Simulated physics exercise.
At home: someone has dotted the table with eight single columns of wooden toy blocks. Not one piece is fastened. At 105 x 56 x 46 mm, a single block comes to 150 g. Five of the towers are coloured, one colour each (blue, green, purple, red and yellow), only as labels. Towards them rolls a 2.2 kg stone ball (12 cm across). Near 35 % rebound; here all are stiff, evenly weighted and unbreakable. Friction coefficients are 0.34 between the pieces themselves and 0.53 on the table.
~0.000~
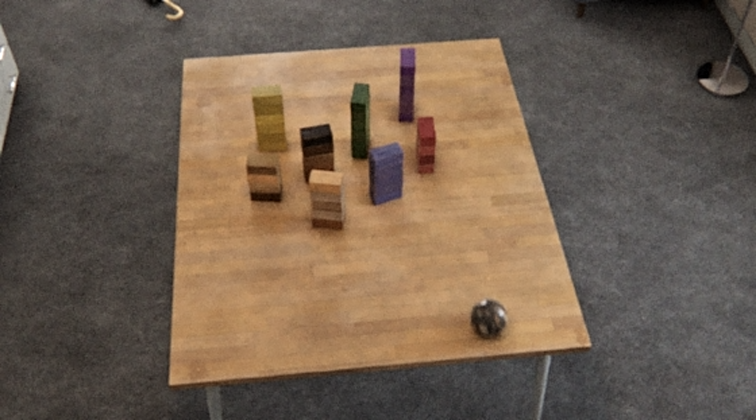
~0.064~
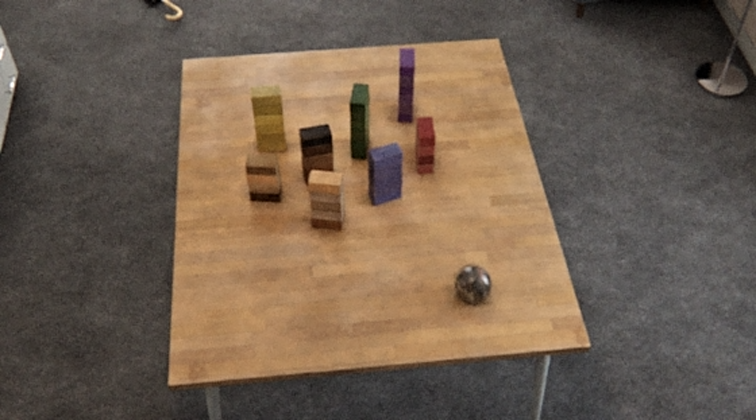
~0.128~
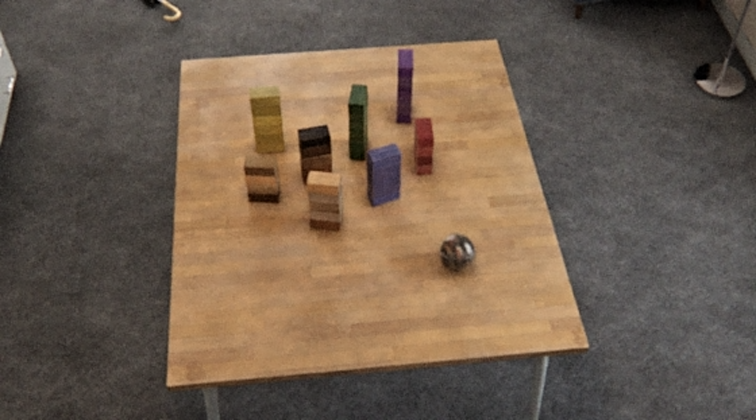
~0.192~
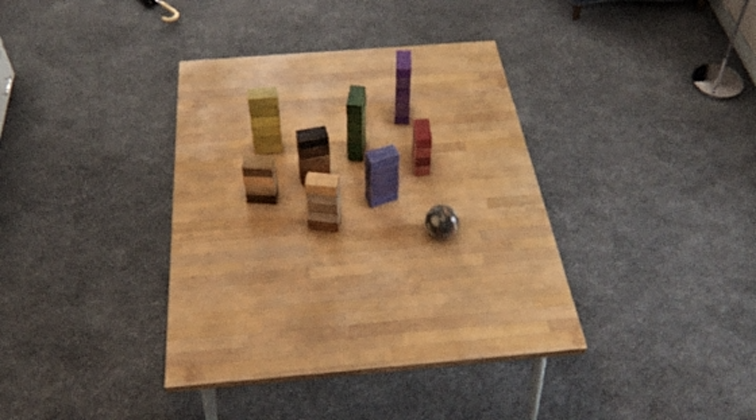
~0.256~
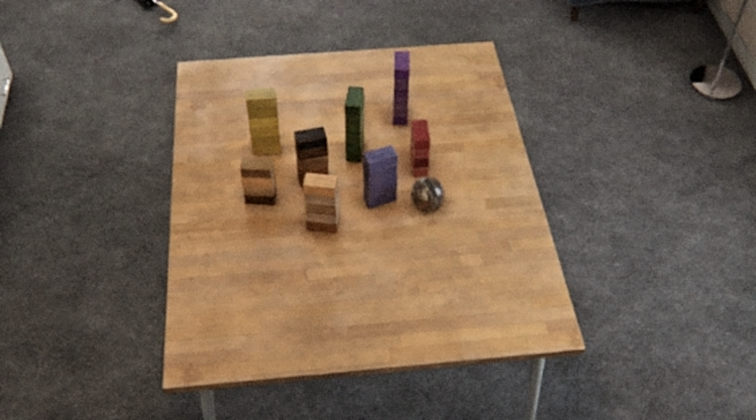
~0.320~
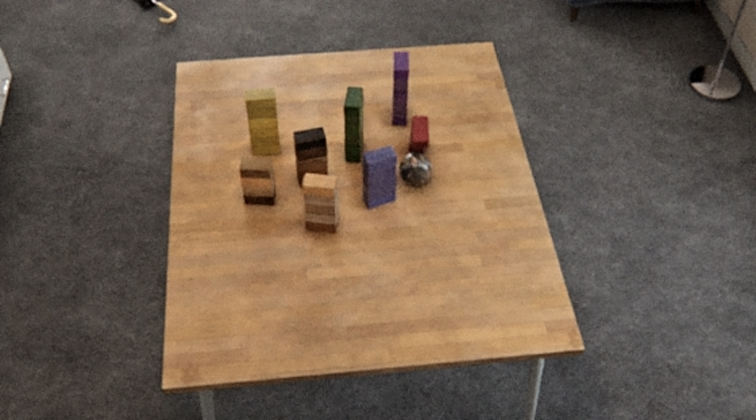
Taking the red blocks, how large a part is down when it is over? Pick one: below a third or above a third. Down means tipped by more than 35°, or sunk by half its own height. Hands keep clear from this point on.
Above a third.
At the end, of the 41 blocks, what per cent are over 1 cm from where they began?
Result: 25 per cent.
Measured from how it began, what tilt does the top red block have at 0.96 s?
At that moment, roughly 180 degrees.
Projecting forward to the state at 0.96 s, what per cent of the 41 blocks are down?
20 percent by then.
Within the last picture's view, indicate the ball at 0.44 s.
Location: Close to (396, 135).
By 0.44 s, ball still moving; 2 of the 4 red blocks down (2 of 41 in all colours); top red block on its side.
By 0.62 s, ball still moving; 3 of the 4 red blocks down (3 of 41 in all colours); top red block upside down; top purple block tilted 19°.
By 0.96 s, ball still moving; 3 of the 4 red blocks down (8 of 41 in all colours); top red block upside down; top purple block on its side.
When it is over (1.9 s), ball rolling away; 3 of the 4 red blocks down (8 of 41 in all colours); top red block upside down; top yellow block unmoved. That is 75 per cent. In pixels of the last frame, middles, top red block near (419, 150), top yellow block near (260, 99).
